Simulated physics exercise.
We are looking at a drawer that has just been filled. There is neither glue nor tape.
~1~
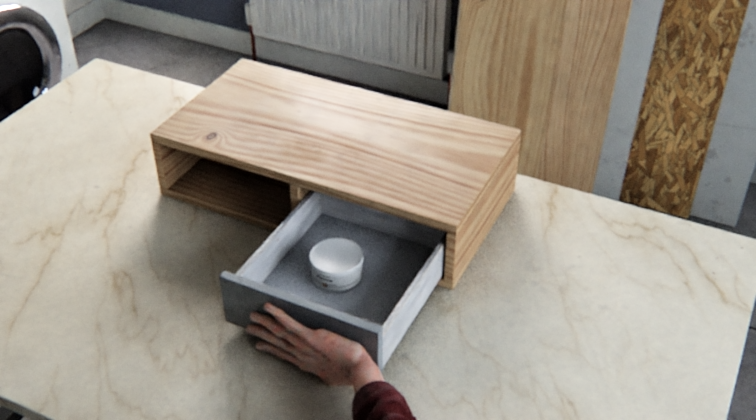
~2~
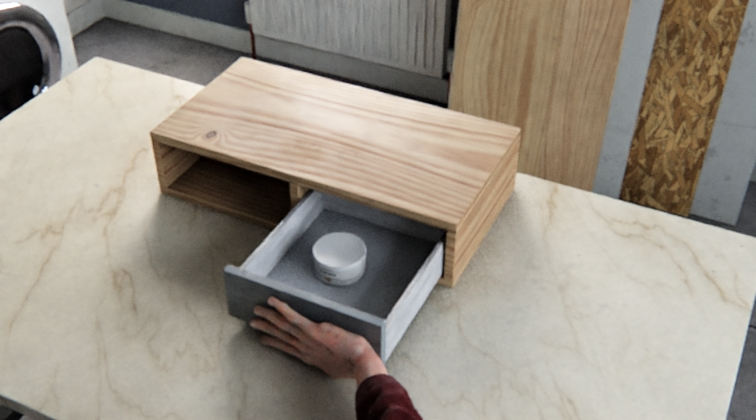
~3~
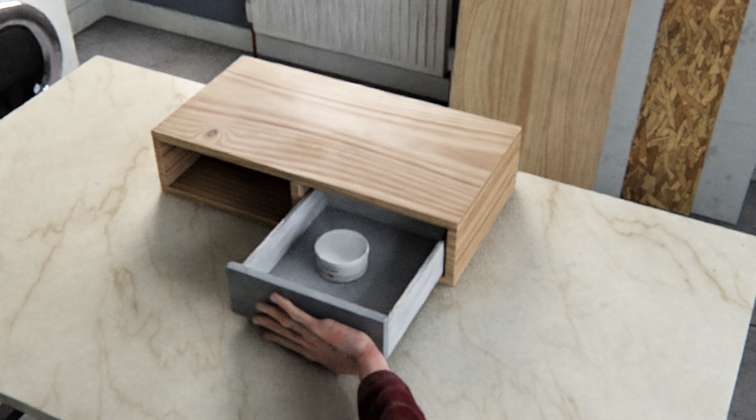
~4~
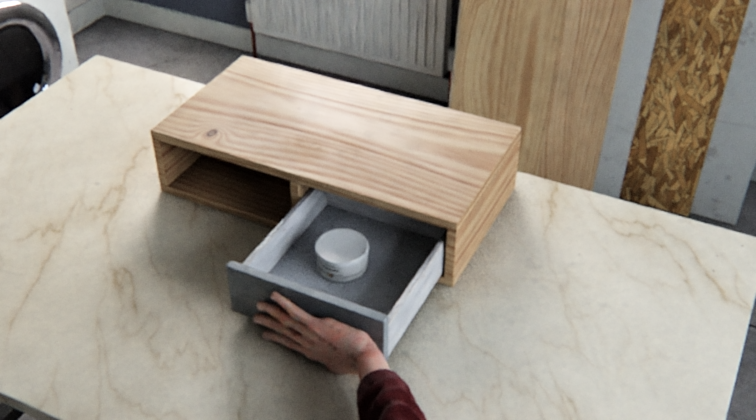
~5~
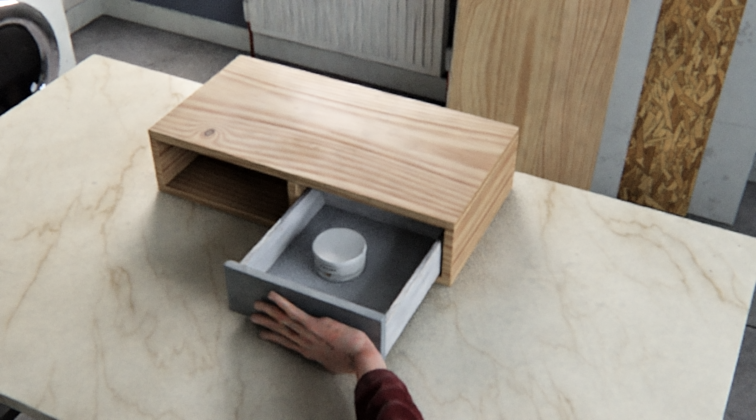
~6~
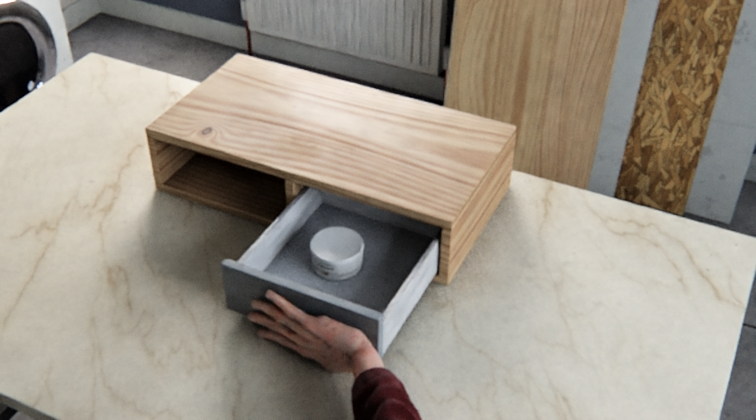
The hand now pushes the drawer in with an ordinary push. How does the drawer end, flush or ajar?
The drawer slides shut.
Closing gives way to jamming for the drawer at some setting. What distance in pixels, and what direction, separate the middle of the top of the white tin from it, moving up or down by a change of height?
20 pixels up.
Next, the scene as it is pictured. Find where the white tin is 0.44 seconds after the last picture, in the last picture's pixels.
Approximately at pixel (356, 230).
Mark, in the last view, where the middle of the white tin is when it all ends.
About (398, 177).
Then, 0.44 s after the last picture, drawer about half in.
At rest, the drawer shuts flush.
